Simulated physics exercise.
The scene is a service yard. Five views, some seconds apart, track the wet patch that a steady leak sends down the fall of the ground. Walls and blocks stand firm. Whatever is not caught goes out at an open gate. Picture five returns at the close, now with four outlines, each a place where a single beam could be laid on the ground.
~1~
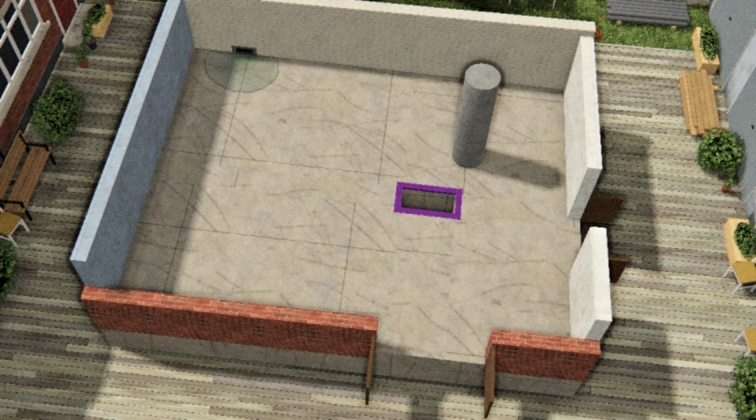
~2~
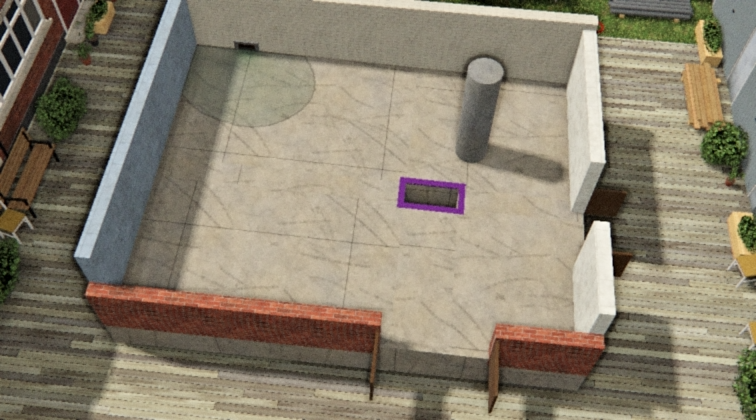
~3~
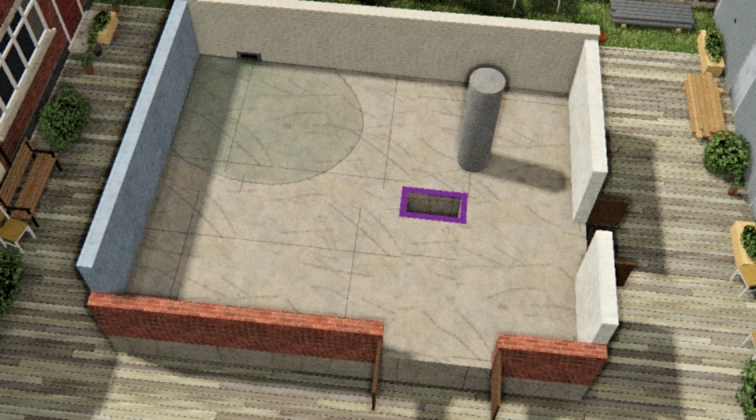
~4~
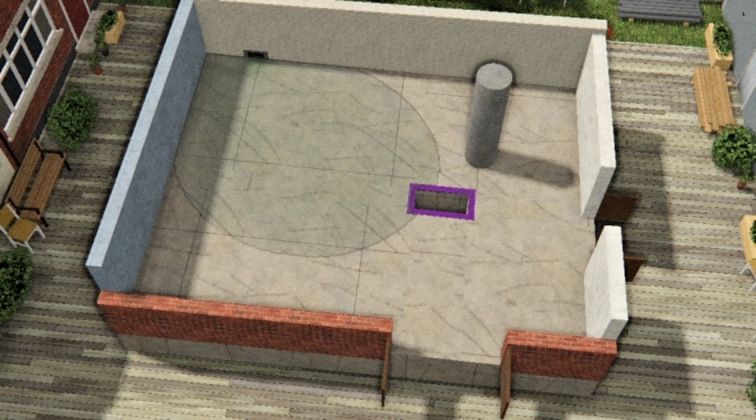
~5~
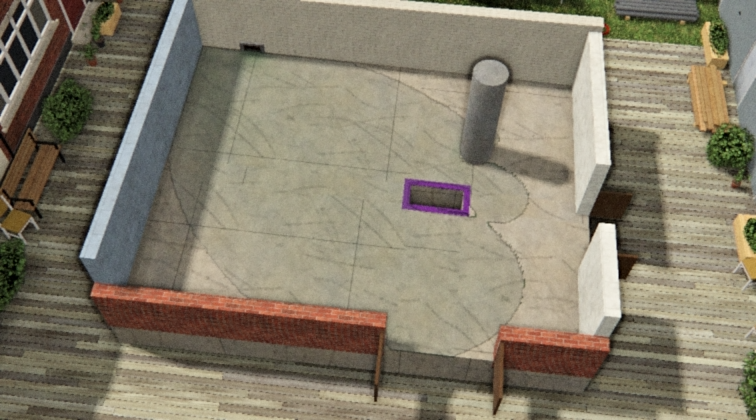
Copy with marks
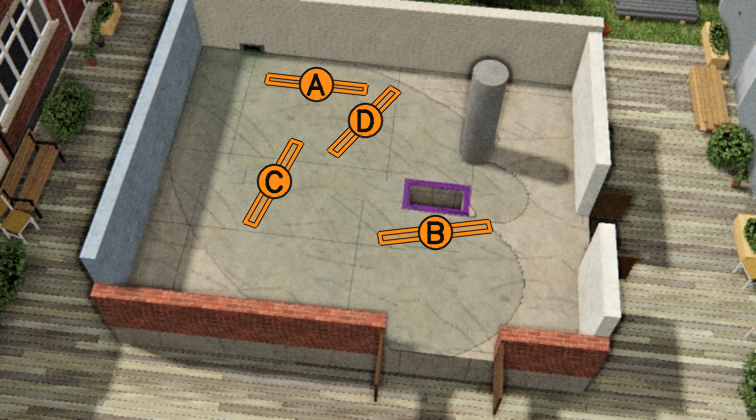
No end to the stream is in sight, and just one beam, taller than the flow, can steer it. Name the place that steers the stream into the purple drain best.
Best: B.
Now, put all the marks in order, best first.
B, C, A, D.
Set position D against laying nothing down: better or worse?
It is worse.
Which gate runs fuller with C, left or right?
The right one.
On the marked copy, A from (267, 78) to (365, 89); B from (380, 238) to (489, 226); C from (250, 223) to (296, 142); D from (333, 152) to (394, 90).
With A, about 12 % of the stream runs into the purple drain, about 87 % out by the gates.
With B, about 35 % of the stream runs into the purple drain, about 65 % out by the gates.
With C, about 22 % of the stream runs into the purple drain, about 78 % out by the gates.
With D, about 6 % of the stream runs into the purple drain, about 94 % out by the gates.
